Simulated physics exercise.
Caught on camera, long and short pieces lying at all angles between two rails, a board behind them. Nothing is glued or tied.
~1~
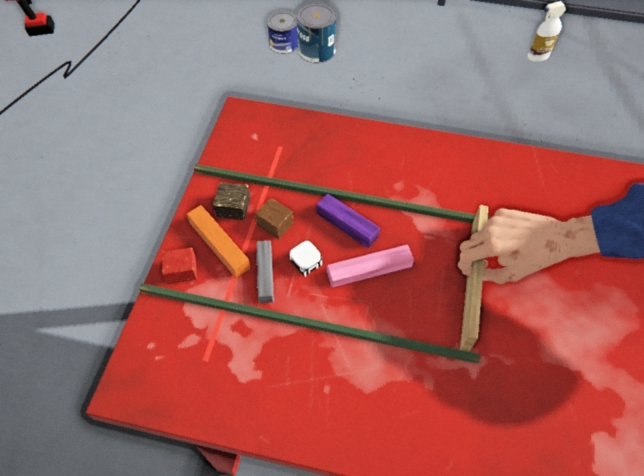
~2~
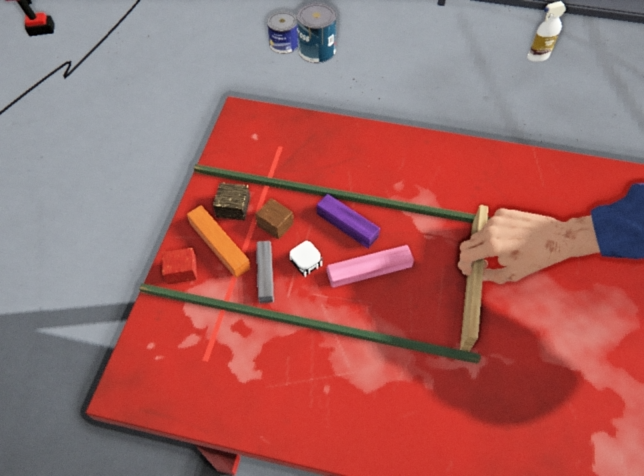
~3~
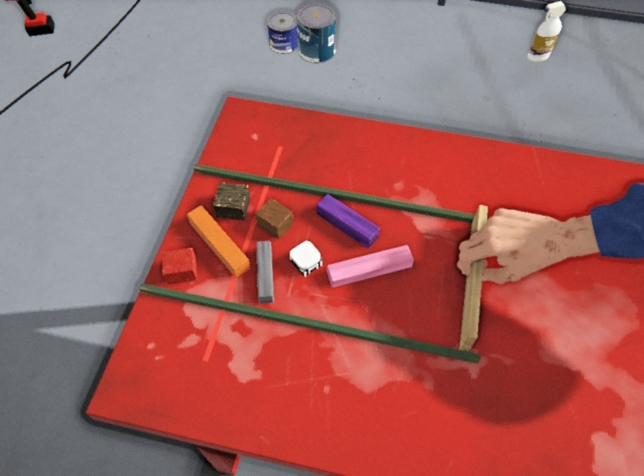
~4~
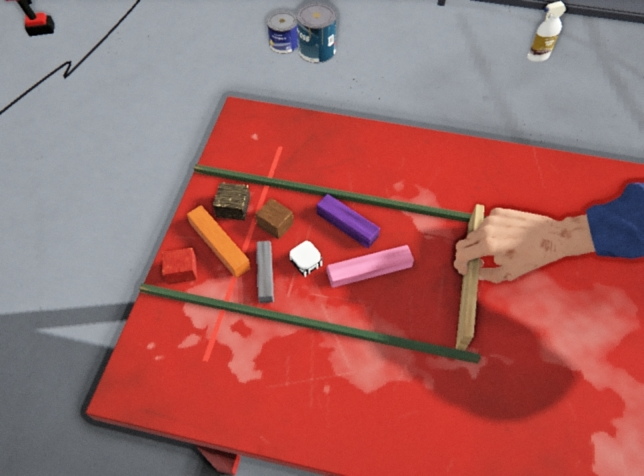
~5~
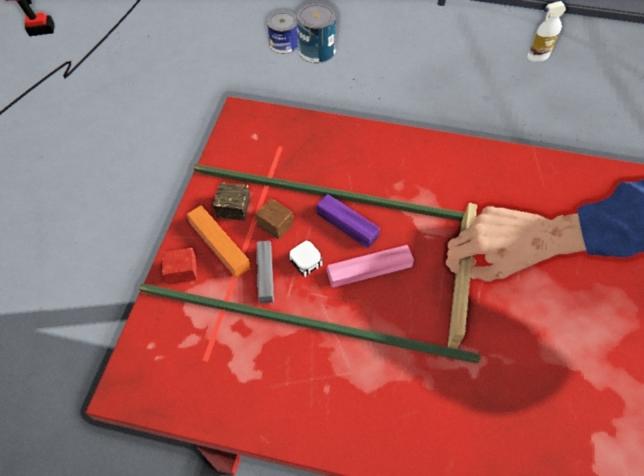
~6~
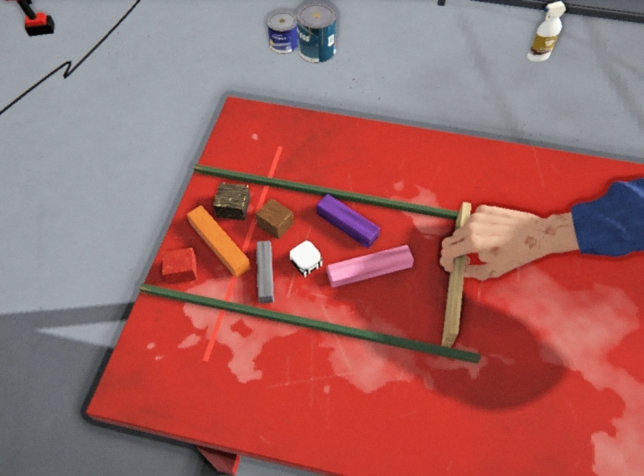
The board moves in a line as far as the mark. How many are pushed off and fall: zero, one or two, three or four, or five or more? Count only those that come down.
The number that fall off is zero.
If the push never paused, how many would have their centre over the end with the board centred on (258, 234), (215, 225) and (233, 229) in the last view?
Past the end: 0, 3 and 1.
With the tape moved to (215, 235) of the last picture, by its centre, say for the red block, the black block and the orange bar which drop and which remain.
The red block is lost, the black block comes down, the orange bar drops off.
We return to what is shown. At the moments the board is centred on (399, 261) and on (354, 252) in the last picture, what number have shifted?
By then 1, and 3.
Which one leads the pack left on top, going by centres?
Foremost is the red block.
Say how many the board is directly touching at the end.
The number is 2.
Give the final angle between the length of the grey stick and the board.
Some 30 degrees.
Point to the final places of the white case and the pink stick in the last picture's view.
The white case stops around (216, 240); the pink stick around (232, 255).
A little later, none off yet; red block at rest near (180, 266); black block at rest near (232, 202); orange bar at rest near (218, 241).
When it is over, the number that fall off is zero.
